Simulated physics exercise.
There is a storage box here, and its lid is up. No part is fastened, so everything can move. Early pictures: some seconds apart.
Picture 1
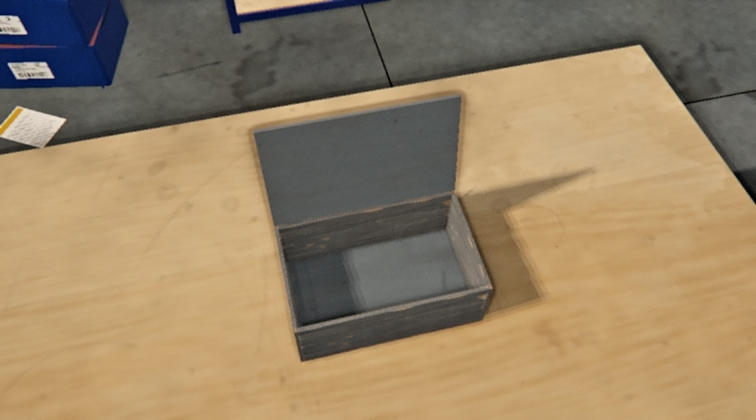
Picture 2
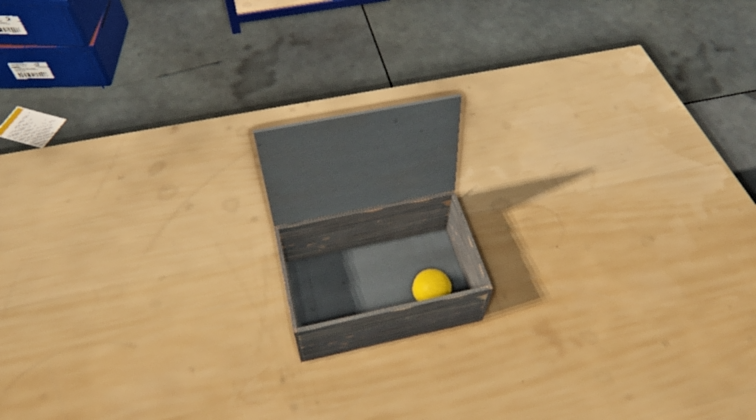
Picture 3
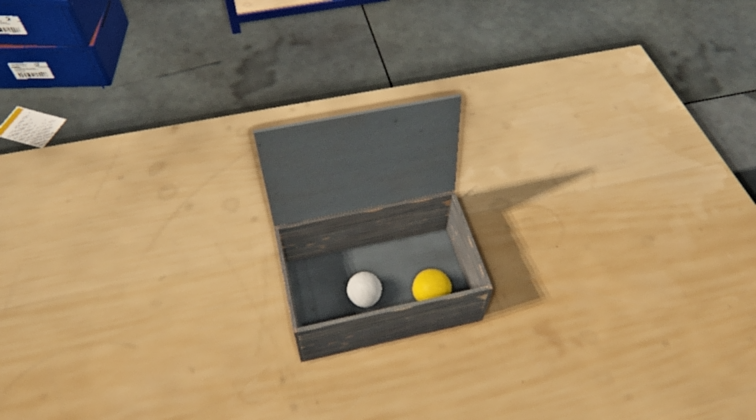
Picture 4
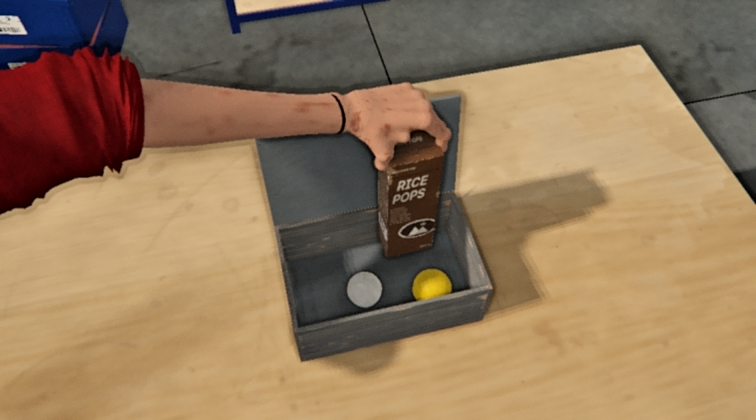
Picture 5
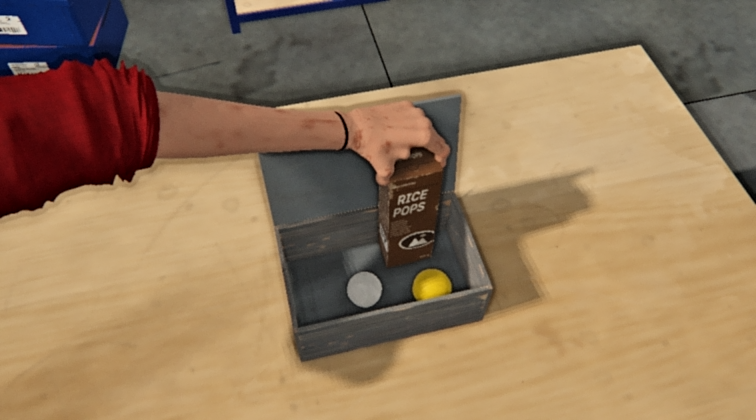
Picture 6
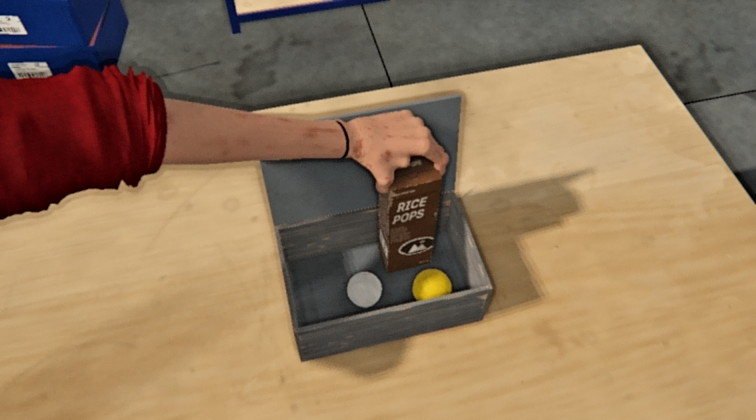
We see an open box on a wooden table, empty until a yellow ball and then a white, rounded object appear inside; a hand reaches in from the left and lowers a brown Rice Pops carton slightly behind them.
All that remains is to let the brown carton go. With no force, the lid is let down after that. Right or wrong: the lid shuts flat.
Wrong, the lid stays open.
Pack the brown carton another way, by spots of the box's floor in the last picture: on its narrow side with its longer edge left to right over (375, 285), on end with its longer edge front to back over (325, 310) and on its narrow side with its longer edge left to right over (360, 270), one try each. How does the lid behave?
On the first go it comes down fully, on the second it can't shut, and on the third it comes down fully.
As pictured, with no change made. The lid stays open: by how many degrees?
Lid angle from rim - close to 20°.
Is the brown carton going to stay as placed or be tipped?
The brown carton tips.
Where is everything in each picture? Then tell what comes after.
In the first picture, the last thing is not in view yet.
In the second picture, the last thing is not in view yet.
In the third picture, the last thing is not in view yet; white lemon (365, 289).
In the fourth picture, still above its spot; brown carton (407, 198); white lemon (365, 289).
In the fifth picture, still above its spot; brown carton (408, 210); white lemon (365, 289).
In the sixth picture, in place under the hand; brown carton (407, 217); white lemon (365, 289).
Then, 1.40 s past the last view, lid 78° above the rim; brown carton rocked 4° from its first pose near (409, 221).
Then, 1.80 s past the last view, lid 44° above the rim; brown carton rocked 31° from its first pose near (420, 252).
Then, 2.20 s past the last view, lid 20° above the rim; brown carton rocked 55° from its first pose near (426, 266).
Finally, lid 20° above the rim; down or leaning hard in the box, brown carton; the other 2 still in place. Final places as the last picture's camera would see them, brown carton near (427, 266).
